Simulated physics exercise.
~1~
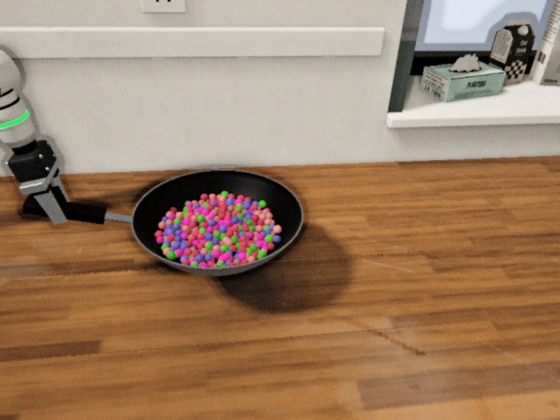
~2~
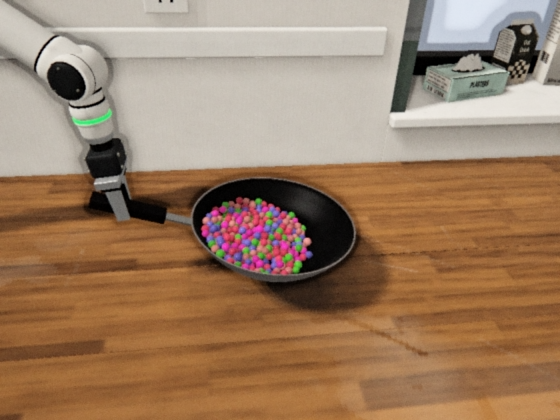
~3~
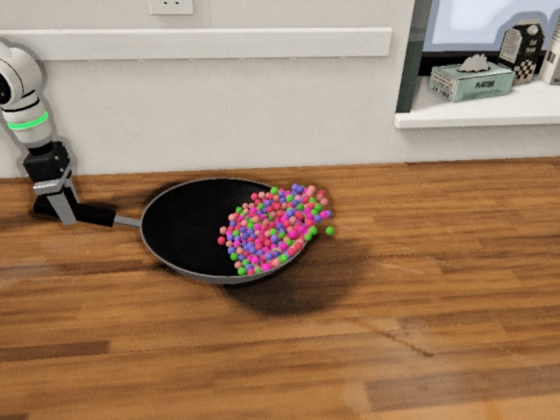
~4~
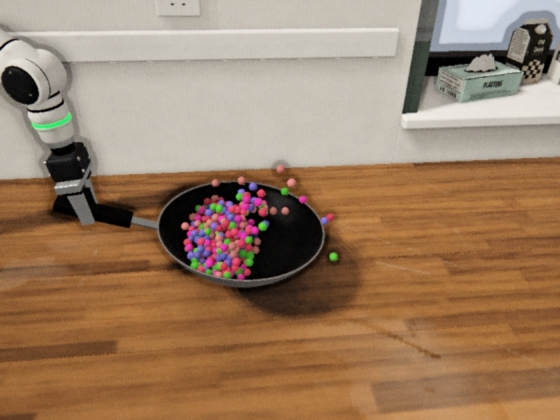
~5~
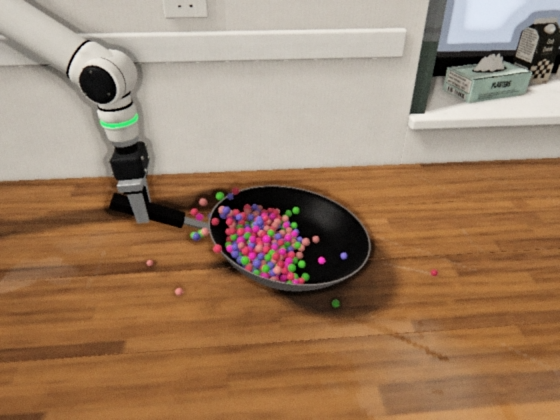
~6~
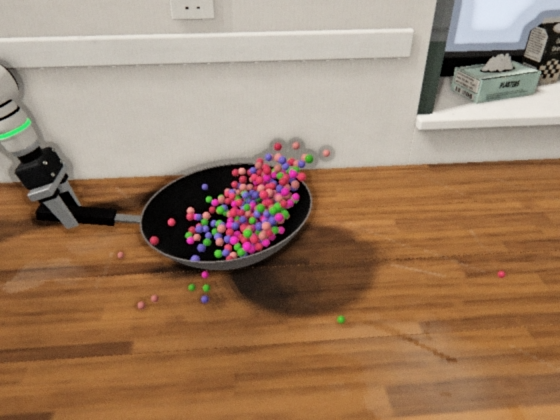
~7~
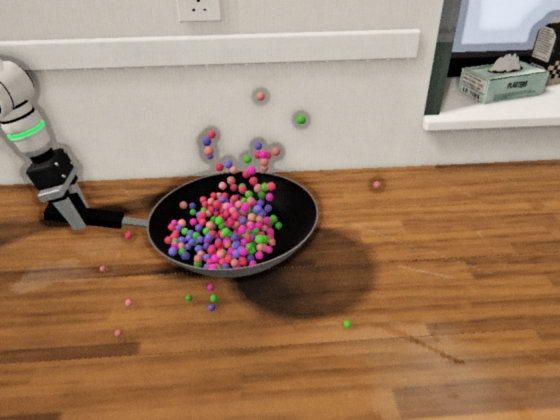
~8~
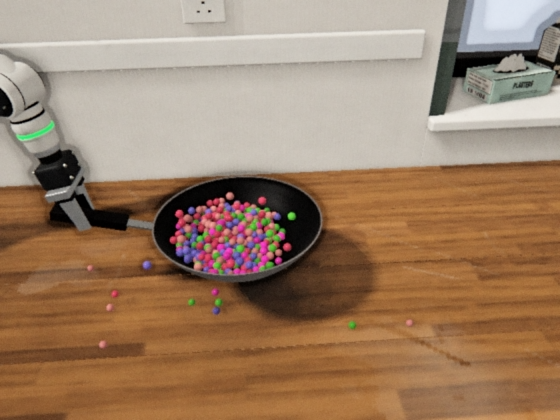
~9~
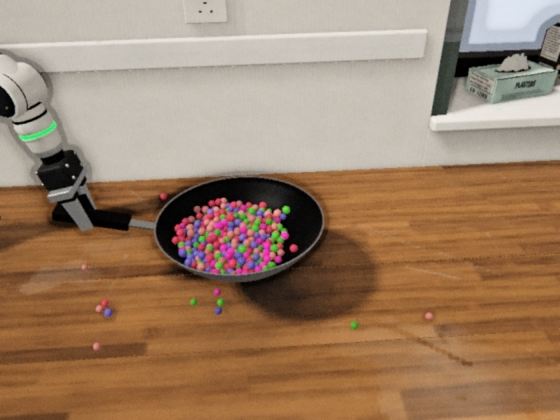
At first, a robot arm at the left holds a black frying pan heaped with small, colourful round sweets above a wooden worktop. The arm moves the pan right, then draws it back left, and the sweets slide toward the far rim. It pushes right again, leaving the load bunched near the handle, and a few pieces spill over. Another pull to the left sends the heap up the right side, and several sweets fly into the air. Finally the pan settles nearly still, with most sweets inside and a small scattering on the worktop.
